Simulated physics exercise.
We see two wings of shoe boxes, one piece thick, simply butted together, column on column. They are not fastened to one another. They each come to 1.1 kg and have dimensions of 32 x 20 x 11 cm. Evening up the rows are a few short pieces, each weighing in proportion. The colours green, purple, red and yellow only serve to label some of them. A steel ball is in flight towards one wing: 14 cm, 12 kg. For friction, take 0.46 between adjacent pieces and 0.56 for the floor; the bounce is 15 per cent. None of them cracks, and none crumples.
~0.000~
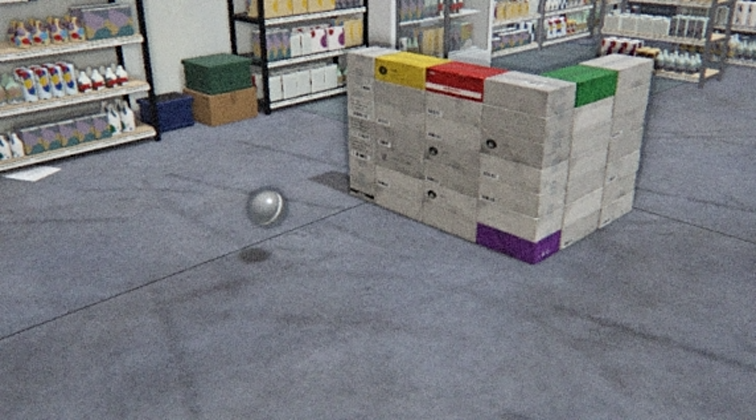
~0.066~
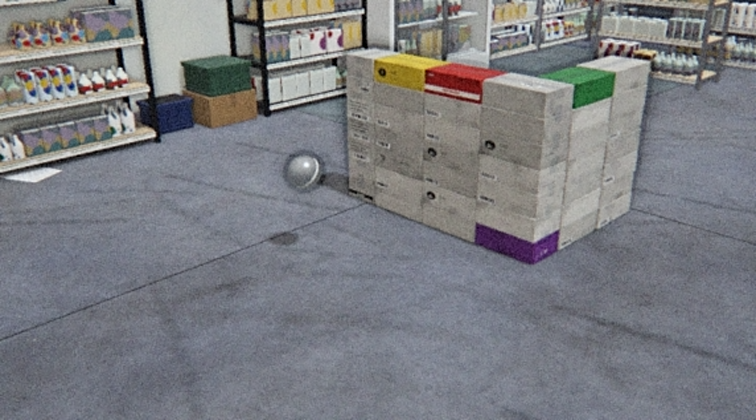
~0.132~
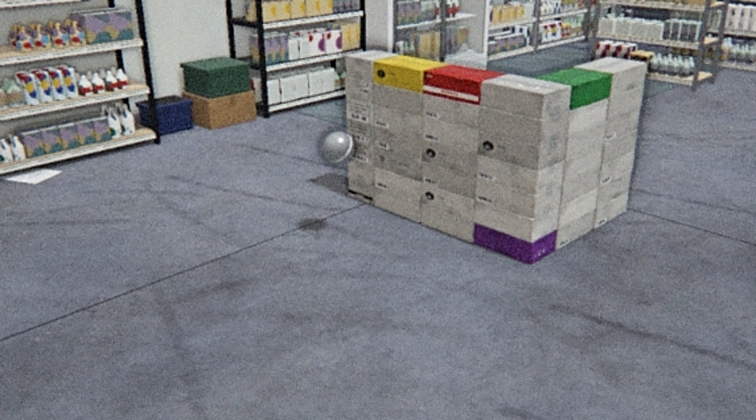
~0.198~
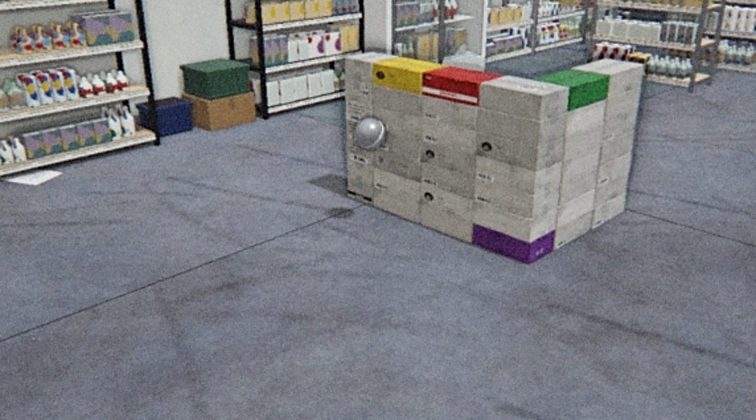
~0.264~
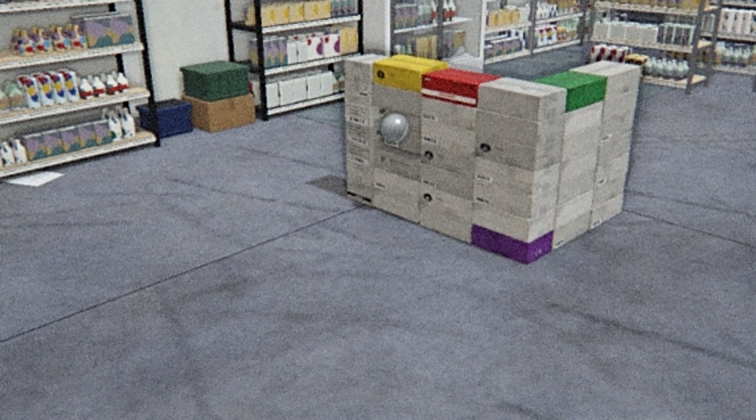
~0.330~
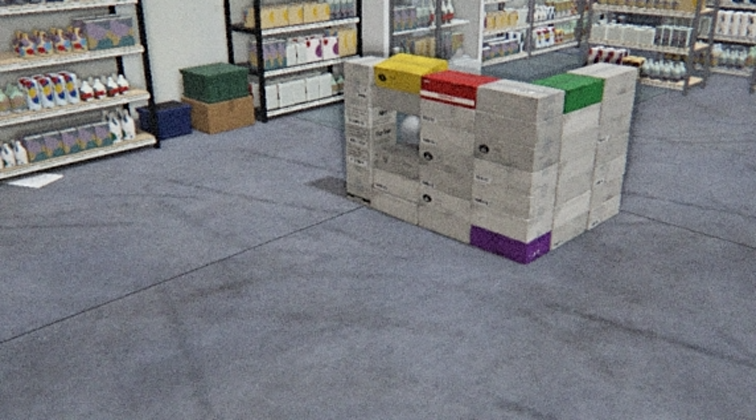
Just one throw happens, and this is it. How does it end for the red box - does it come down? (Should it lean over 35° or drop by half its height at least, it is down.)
The red box stays in position.
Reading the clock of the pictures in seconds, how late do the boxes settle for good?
That comes at about 1.5 s.
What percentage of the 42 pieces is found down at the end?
The share is about 10 in a hundred.
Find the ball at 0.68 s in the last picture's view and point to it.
Roughly (492, 165).
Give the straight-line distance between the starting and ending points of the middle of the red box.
I'd estimate near 0 cm.
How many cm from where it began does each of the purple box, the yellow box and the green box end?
Roughly purple 0 cm, yellow 75 cm, green 0 cm.
Around 0.44 s, ball still moving; 5 of the 42 boxes down; red box unmoved; yellow box tipped 23°, 6 cm lower.
Around 0.68 s, ball still moving; 5 of the 42 boxes down; red box unmoved; yellow box on its side.
Around 1.16 s, ball still moving; 5 of the 42 boxes down; red box unmoved; yellow box tipped 60°, 59 cm lower.
Finally (1.9 s), ball rolling away; 5 of the 42 boxes down; red box unmoved; yellow box 65 cm lower; green box unmoved. Seen by the last camera, middles, red box near (460, 89), yellow box near (358, 220).
